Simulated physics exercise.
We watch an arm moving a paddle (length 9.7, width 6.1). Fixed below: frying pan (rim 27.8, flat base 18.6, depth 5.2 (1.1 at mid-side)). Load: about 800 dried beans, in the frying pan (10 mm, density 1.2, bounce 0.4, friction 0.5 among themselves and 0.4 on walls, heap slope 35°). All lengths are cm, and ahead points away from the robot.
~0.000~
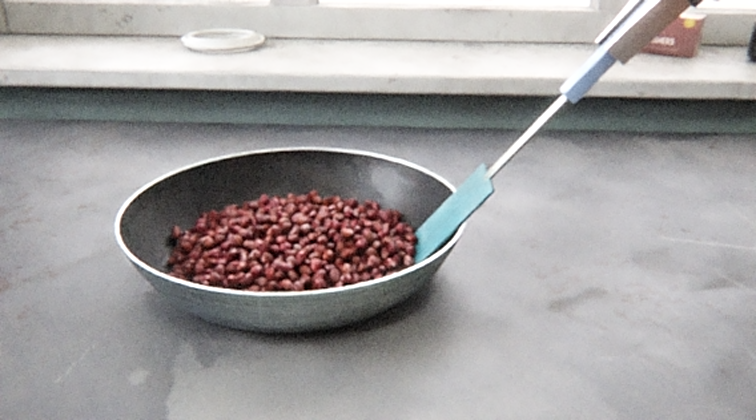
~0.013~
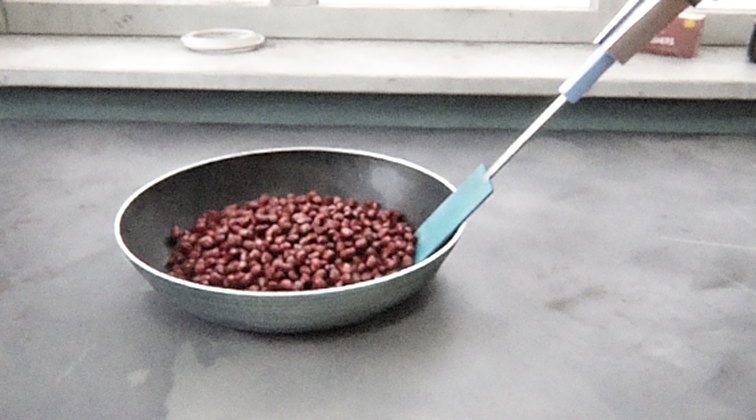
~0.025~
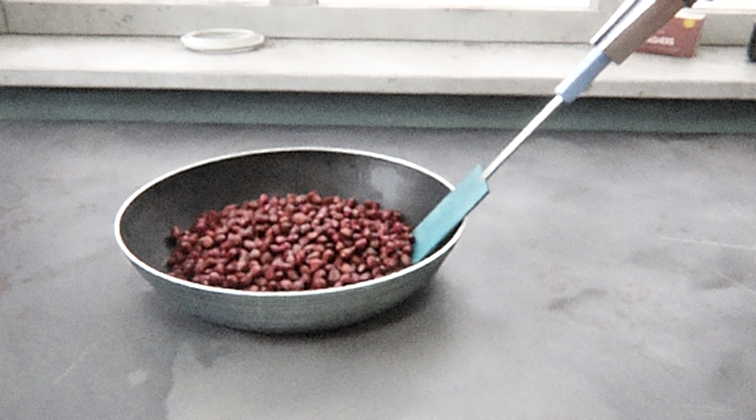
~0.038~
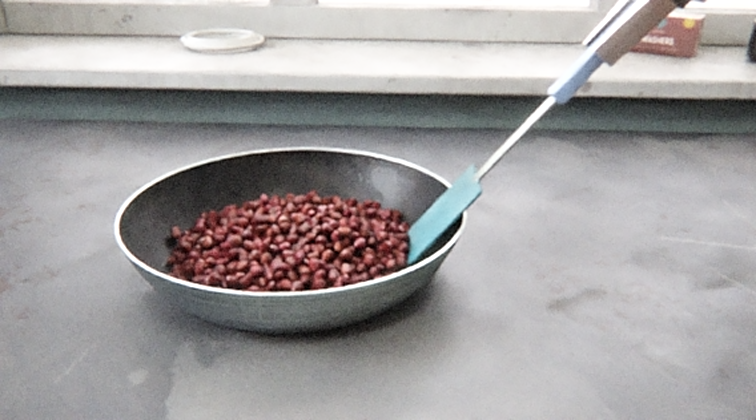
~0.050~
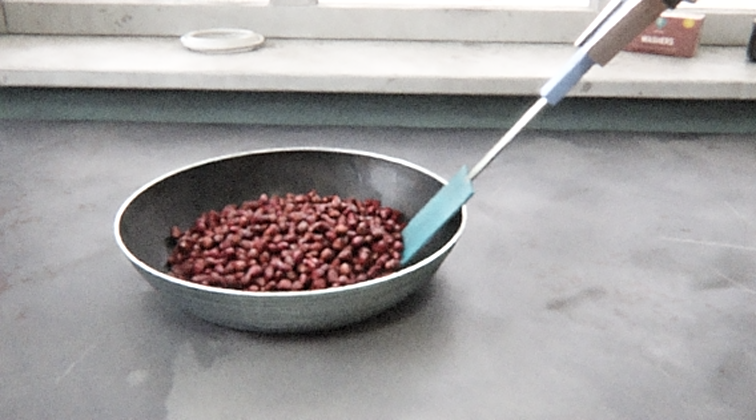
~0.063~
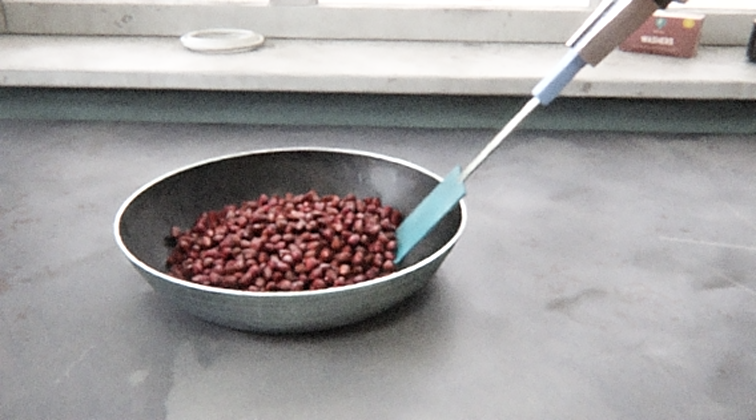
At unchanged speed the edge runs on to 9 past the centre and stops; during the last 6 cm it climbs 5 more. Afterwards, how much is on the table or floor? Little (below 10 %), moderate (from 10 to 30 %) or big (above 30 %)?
Answer: Little; below 10 % of the dried beans finish on the table or floor.
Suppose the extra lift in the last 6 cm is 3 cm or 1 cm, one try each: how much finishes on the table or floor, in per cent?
Some 0 and 0 per cent.
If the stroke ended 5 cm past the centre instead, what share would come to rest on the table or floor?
Then about 0 per cent.
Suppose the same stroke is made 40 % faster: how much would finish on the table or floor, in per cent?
In that case some 10 per cent.
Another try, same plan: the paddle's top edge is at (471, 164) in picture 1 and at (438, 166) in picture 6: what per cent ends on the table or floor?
Some 5 per cent.
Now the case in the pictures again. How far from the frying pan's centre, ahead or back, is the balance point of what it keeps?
Roughly 3.5 cm ahead.
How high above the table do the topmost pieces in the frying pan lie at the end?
About 6.5 cm.
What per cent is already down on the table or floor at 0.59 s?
About 0 per cent.
By 0.19 s, sloping 51°, highest piece 5 above the table; 804 in the frying pan.
By 0.32 s, sloping 51°, highest piece 6 above the table; 804 in the frying pan.
By 0.59 s, sloping 51°, highest piece 7 above the table; 793 in the frying pan, 9 on the table or floor, 2 on the blade or in flight.
By 1.64 s, sloping 51°, highest piece 7 above the table; 792 in the frying pan, 12 on the table or floor.
Final count, 792 in the frying pan, 12 on the table or floor. That is 1 % on the table or floor.
